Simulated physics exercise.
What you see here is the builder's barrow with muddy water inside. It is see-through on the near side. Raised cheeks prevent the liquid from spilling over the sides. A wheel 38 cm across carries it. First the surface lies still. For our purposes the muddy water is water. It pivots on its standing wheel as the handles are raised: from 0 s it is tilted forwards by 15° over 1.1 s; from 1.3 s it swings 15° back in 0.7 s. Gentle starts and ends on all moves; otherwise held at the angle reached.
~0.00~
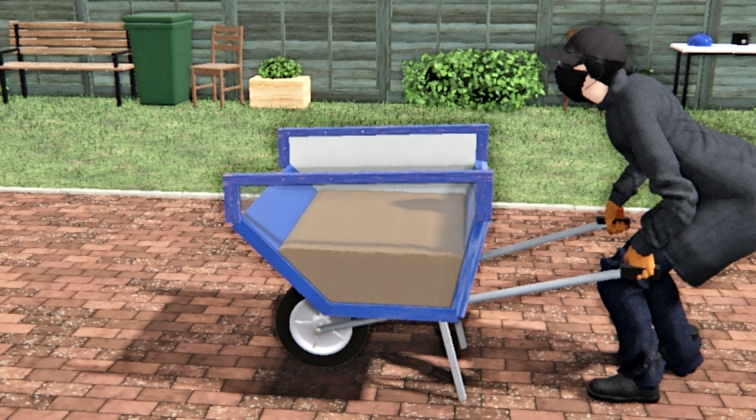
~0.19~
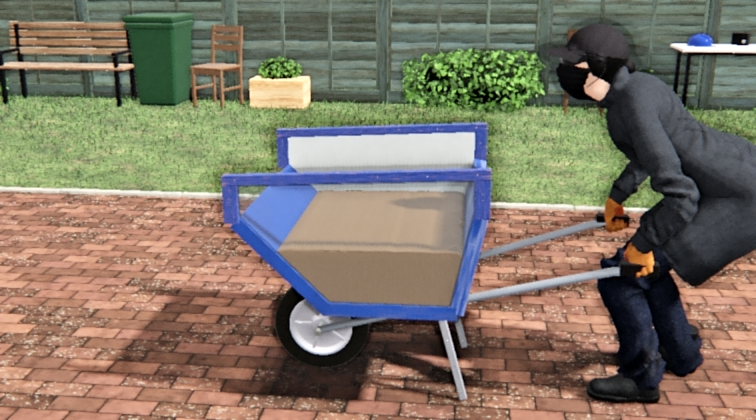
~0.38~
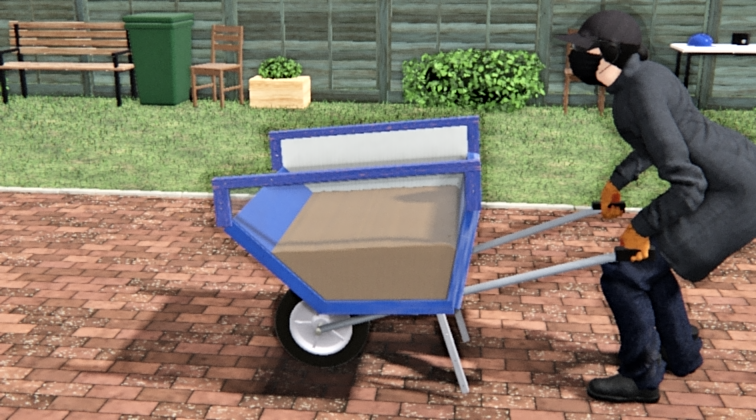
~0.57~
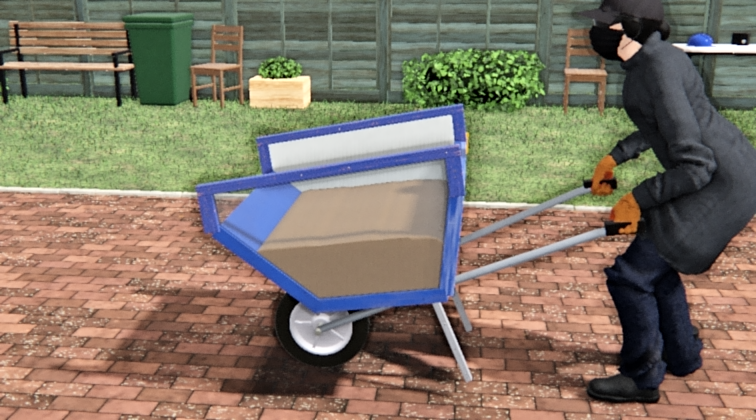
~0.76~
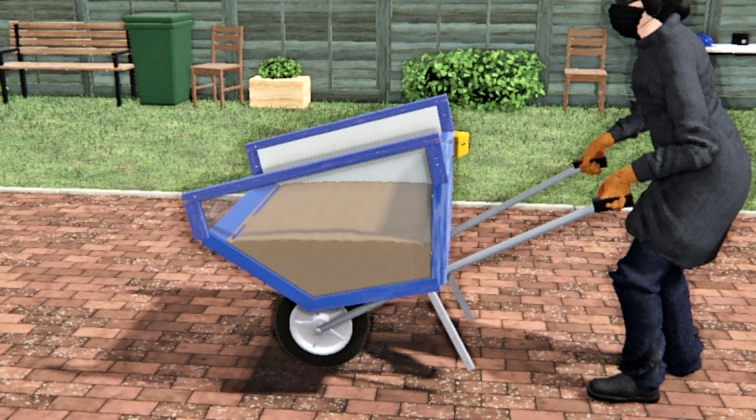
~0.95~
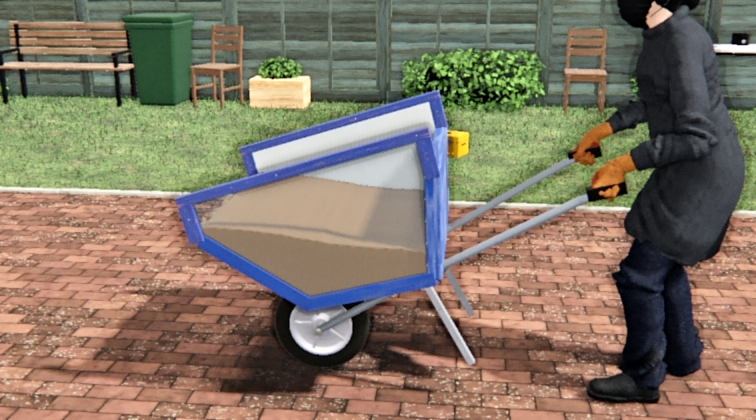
On a brick patio, a masked person raises a barrow's handles, tilting its muddy water left.
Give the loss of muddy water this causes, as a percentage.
Roughly 17 per cent is lost.
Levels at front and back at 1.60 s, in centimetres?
Level, front = 18 cm; level, back = 8 cm.
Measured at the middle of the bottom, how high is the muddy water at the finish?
Roughly 12 cm.
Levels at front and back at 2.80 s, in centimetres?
Close to 20 cm in front, close to 10 cm behind.
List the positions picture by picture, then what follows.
It reaches (339, 251) at the front; it reaches (440, 255) at the back; the lip is at (241, 216); the front is on the left, in the first picture.
It reaches (338, 251) at the front; it reaches (439, 253) at the back, in the second picture.
It reaches (332, 249) at the front; it reaches (433, 245) at the back; it has turned 3° nose down, in the third picture.
It reaches (321, 246) at the front; it reaches (421, 238) at the back; it has turned 8° nose down, in the fourth picture.
It reaches (309, 241) at the front; it reaches (412, 242) at the back; it has turned 13° nose down, in the fifth picture.
It reaches (303, 238) at the front; it reaches (409, 249) at the back; it has turned 15° nose down; the lip is at (204, 234); muddy water has begun to come out, in the sixth picture.
After 1.60 s the barrow is at 10° forwards, the surface stands 9 cm at the back and 19 cm at the front; 14 per cent has gone, over the front.
After 2.20 s the surface stands 25 cm at the back and 9 cm at the front; 14 per cent has gone, over the front.
After 2.80 s the surface stands 10 cm at the back and 19 cm at the front; 16 per cent has gone, over the front.
After 4.89 s 17 per cent has gone, over the front, 13 of 79 litres.
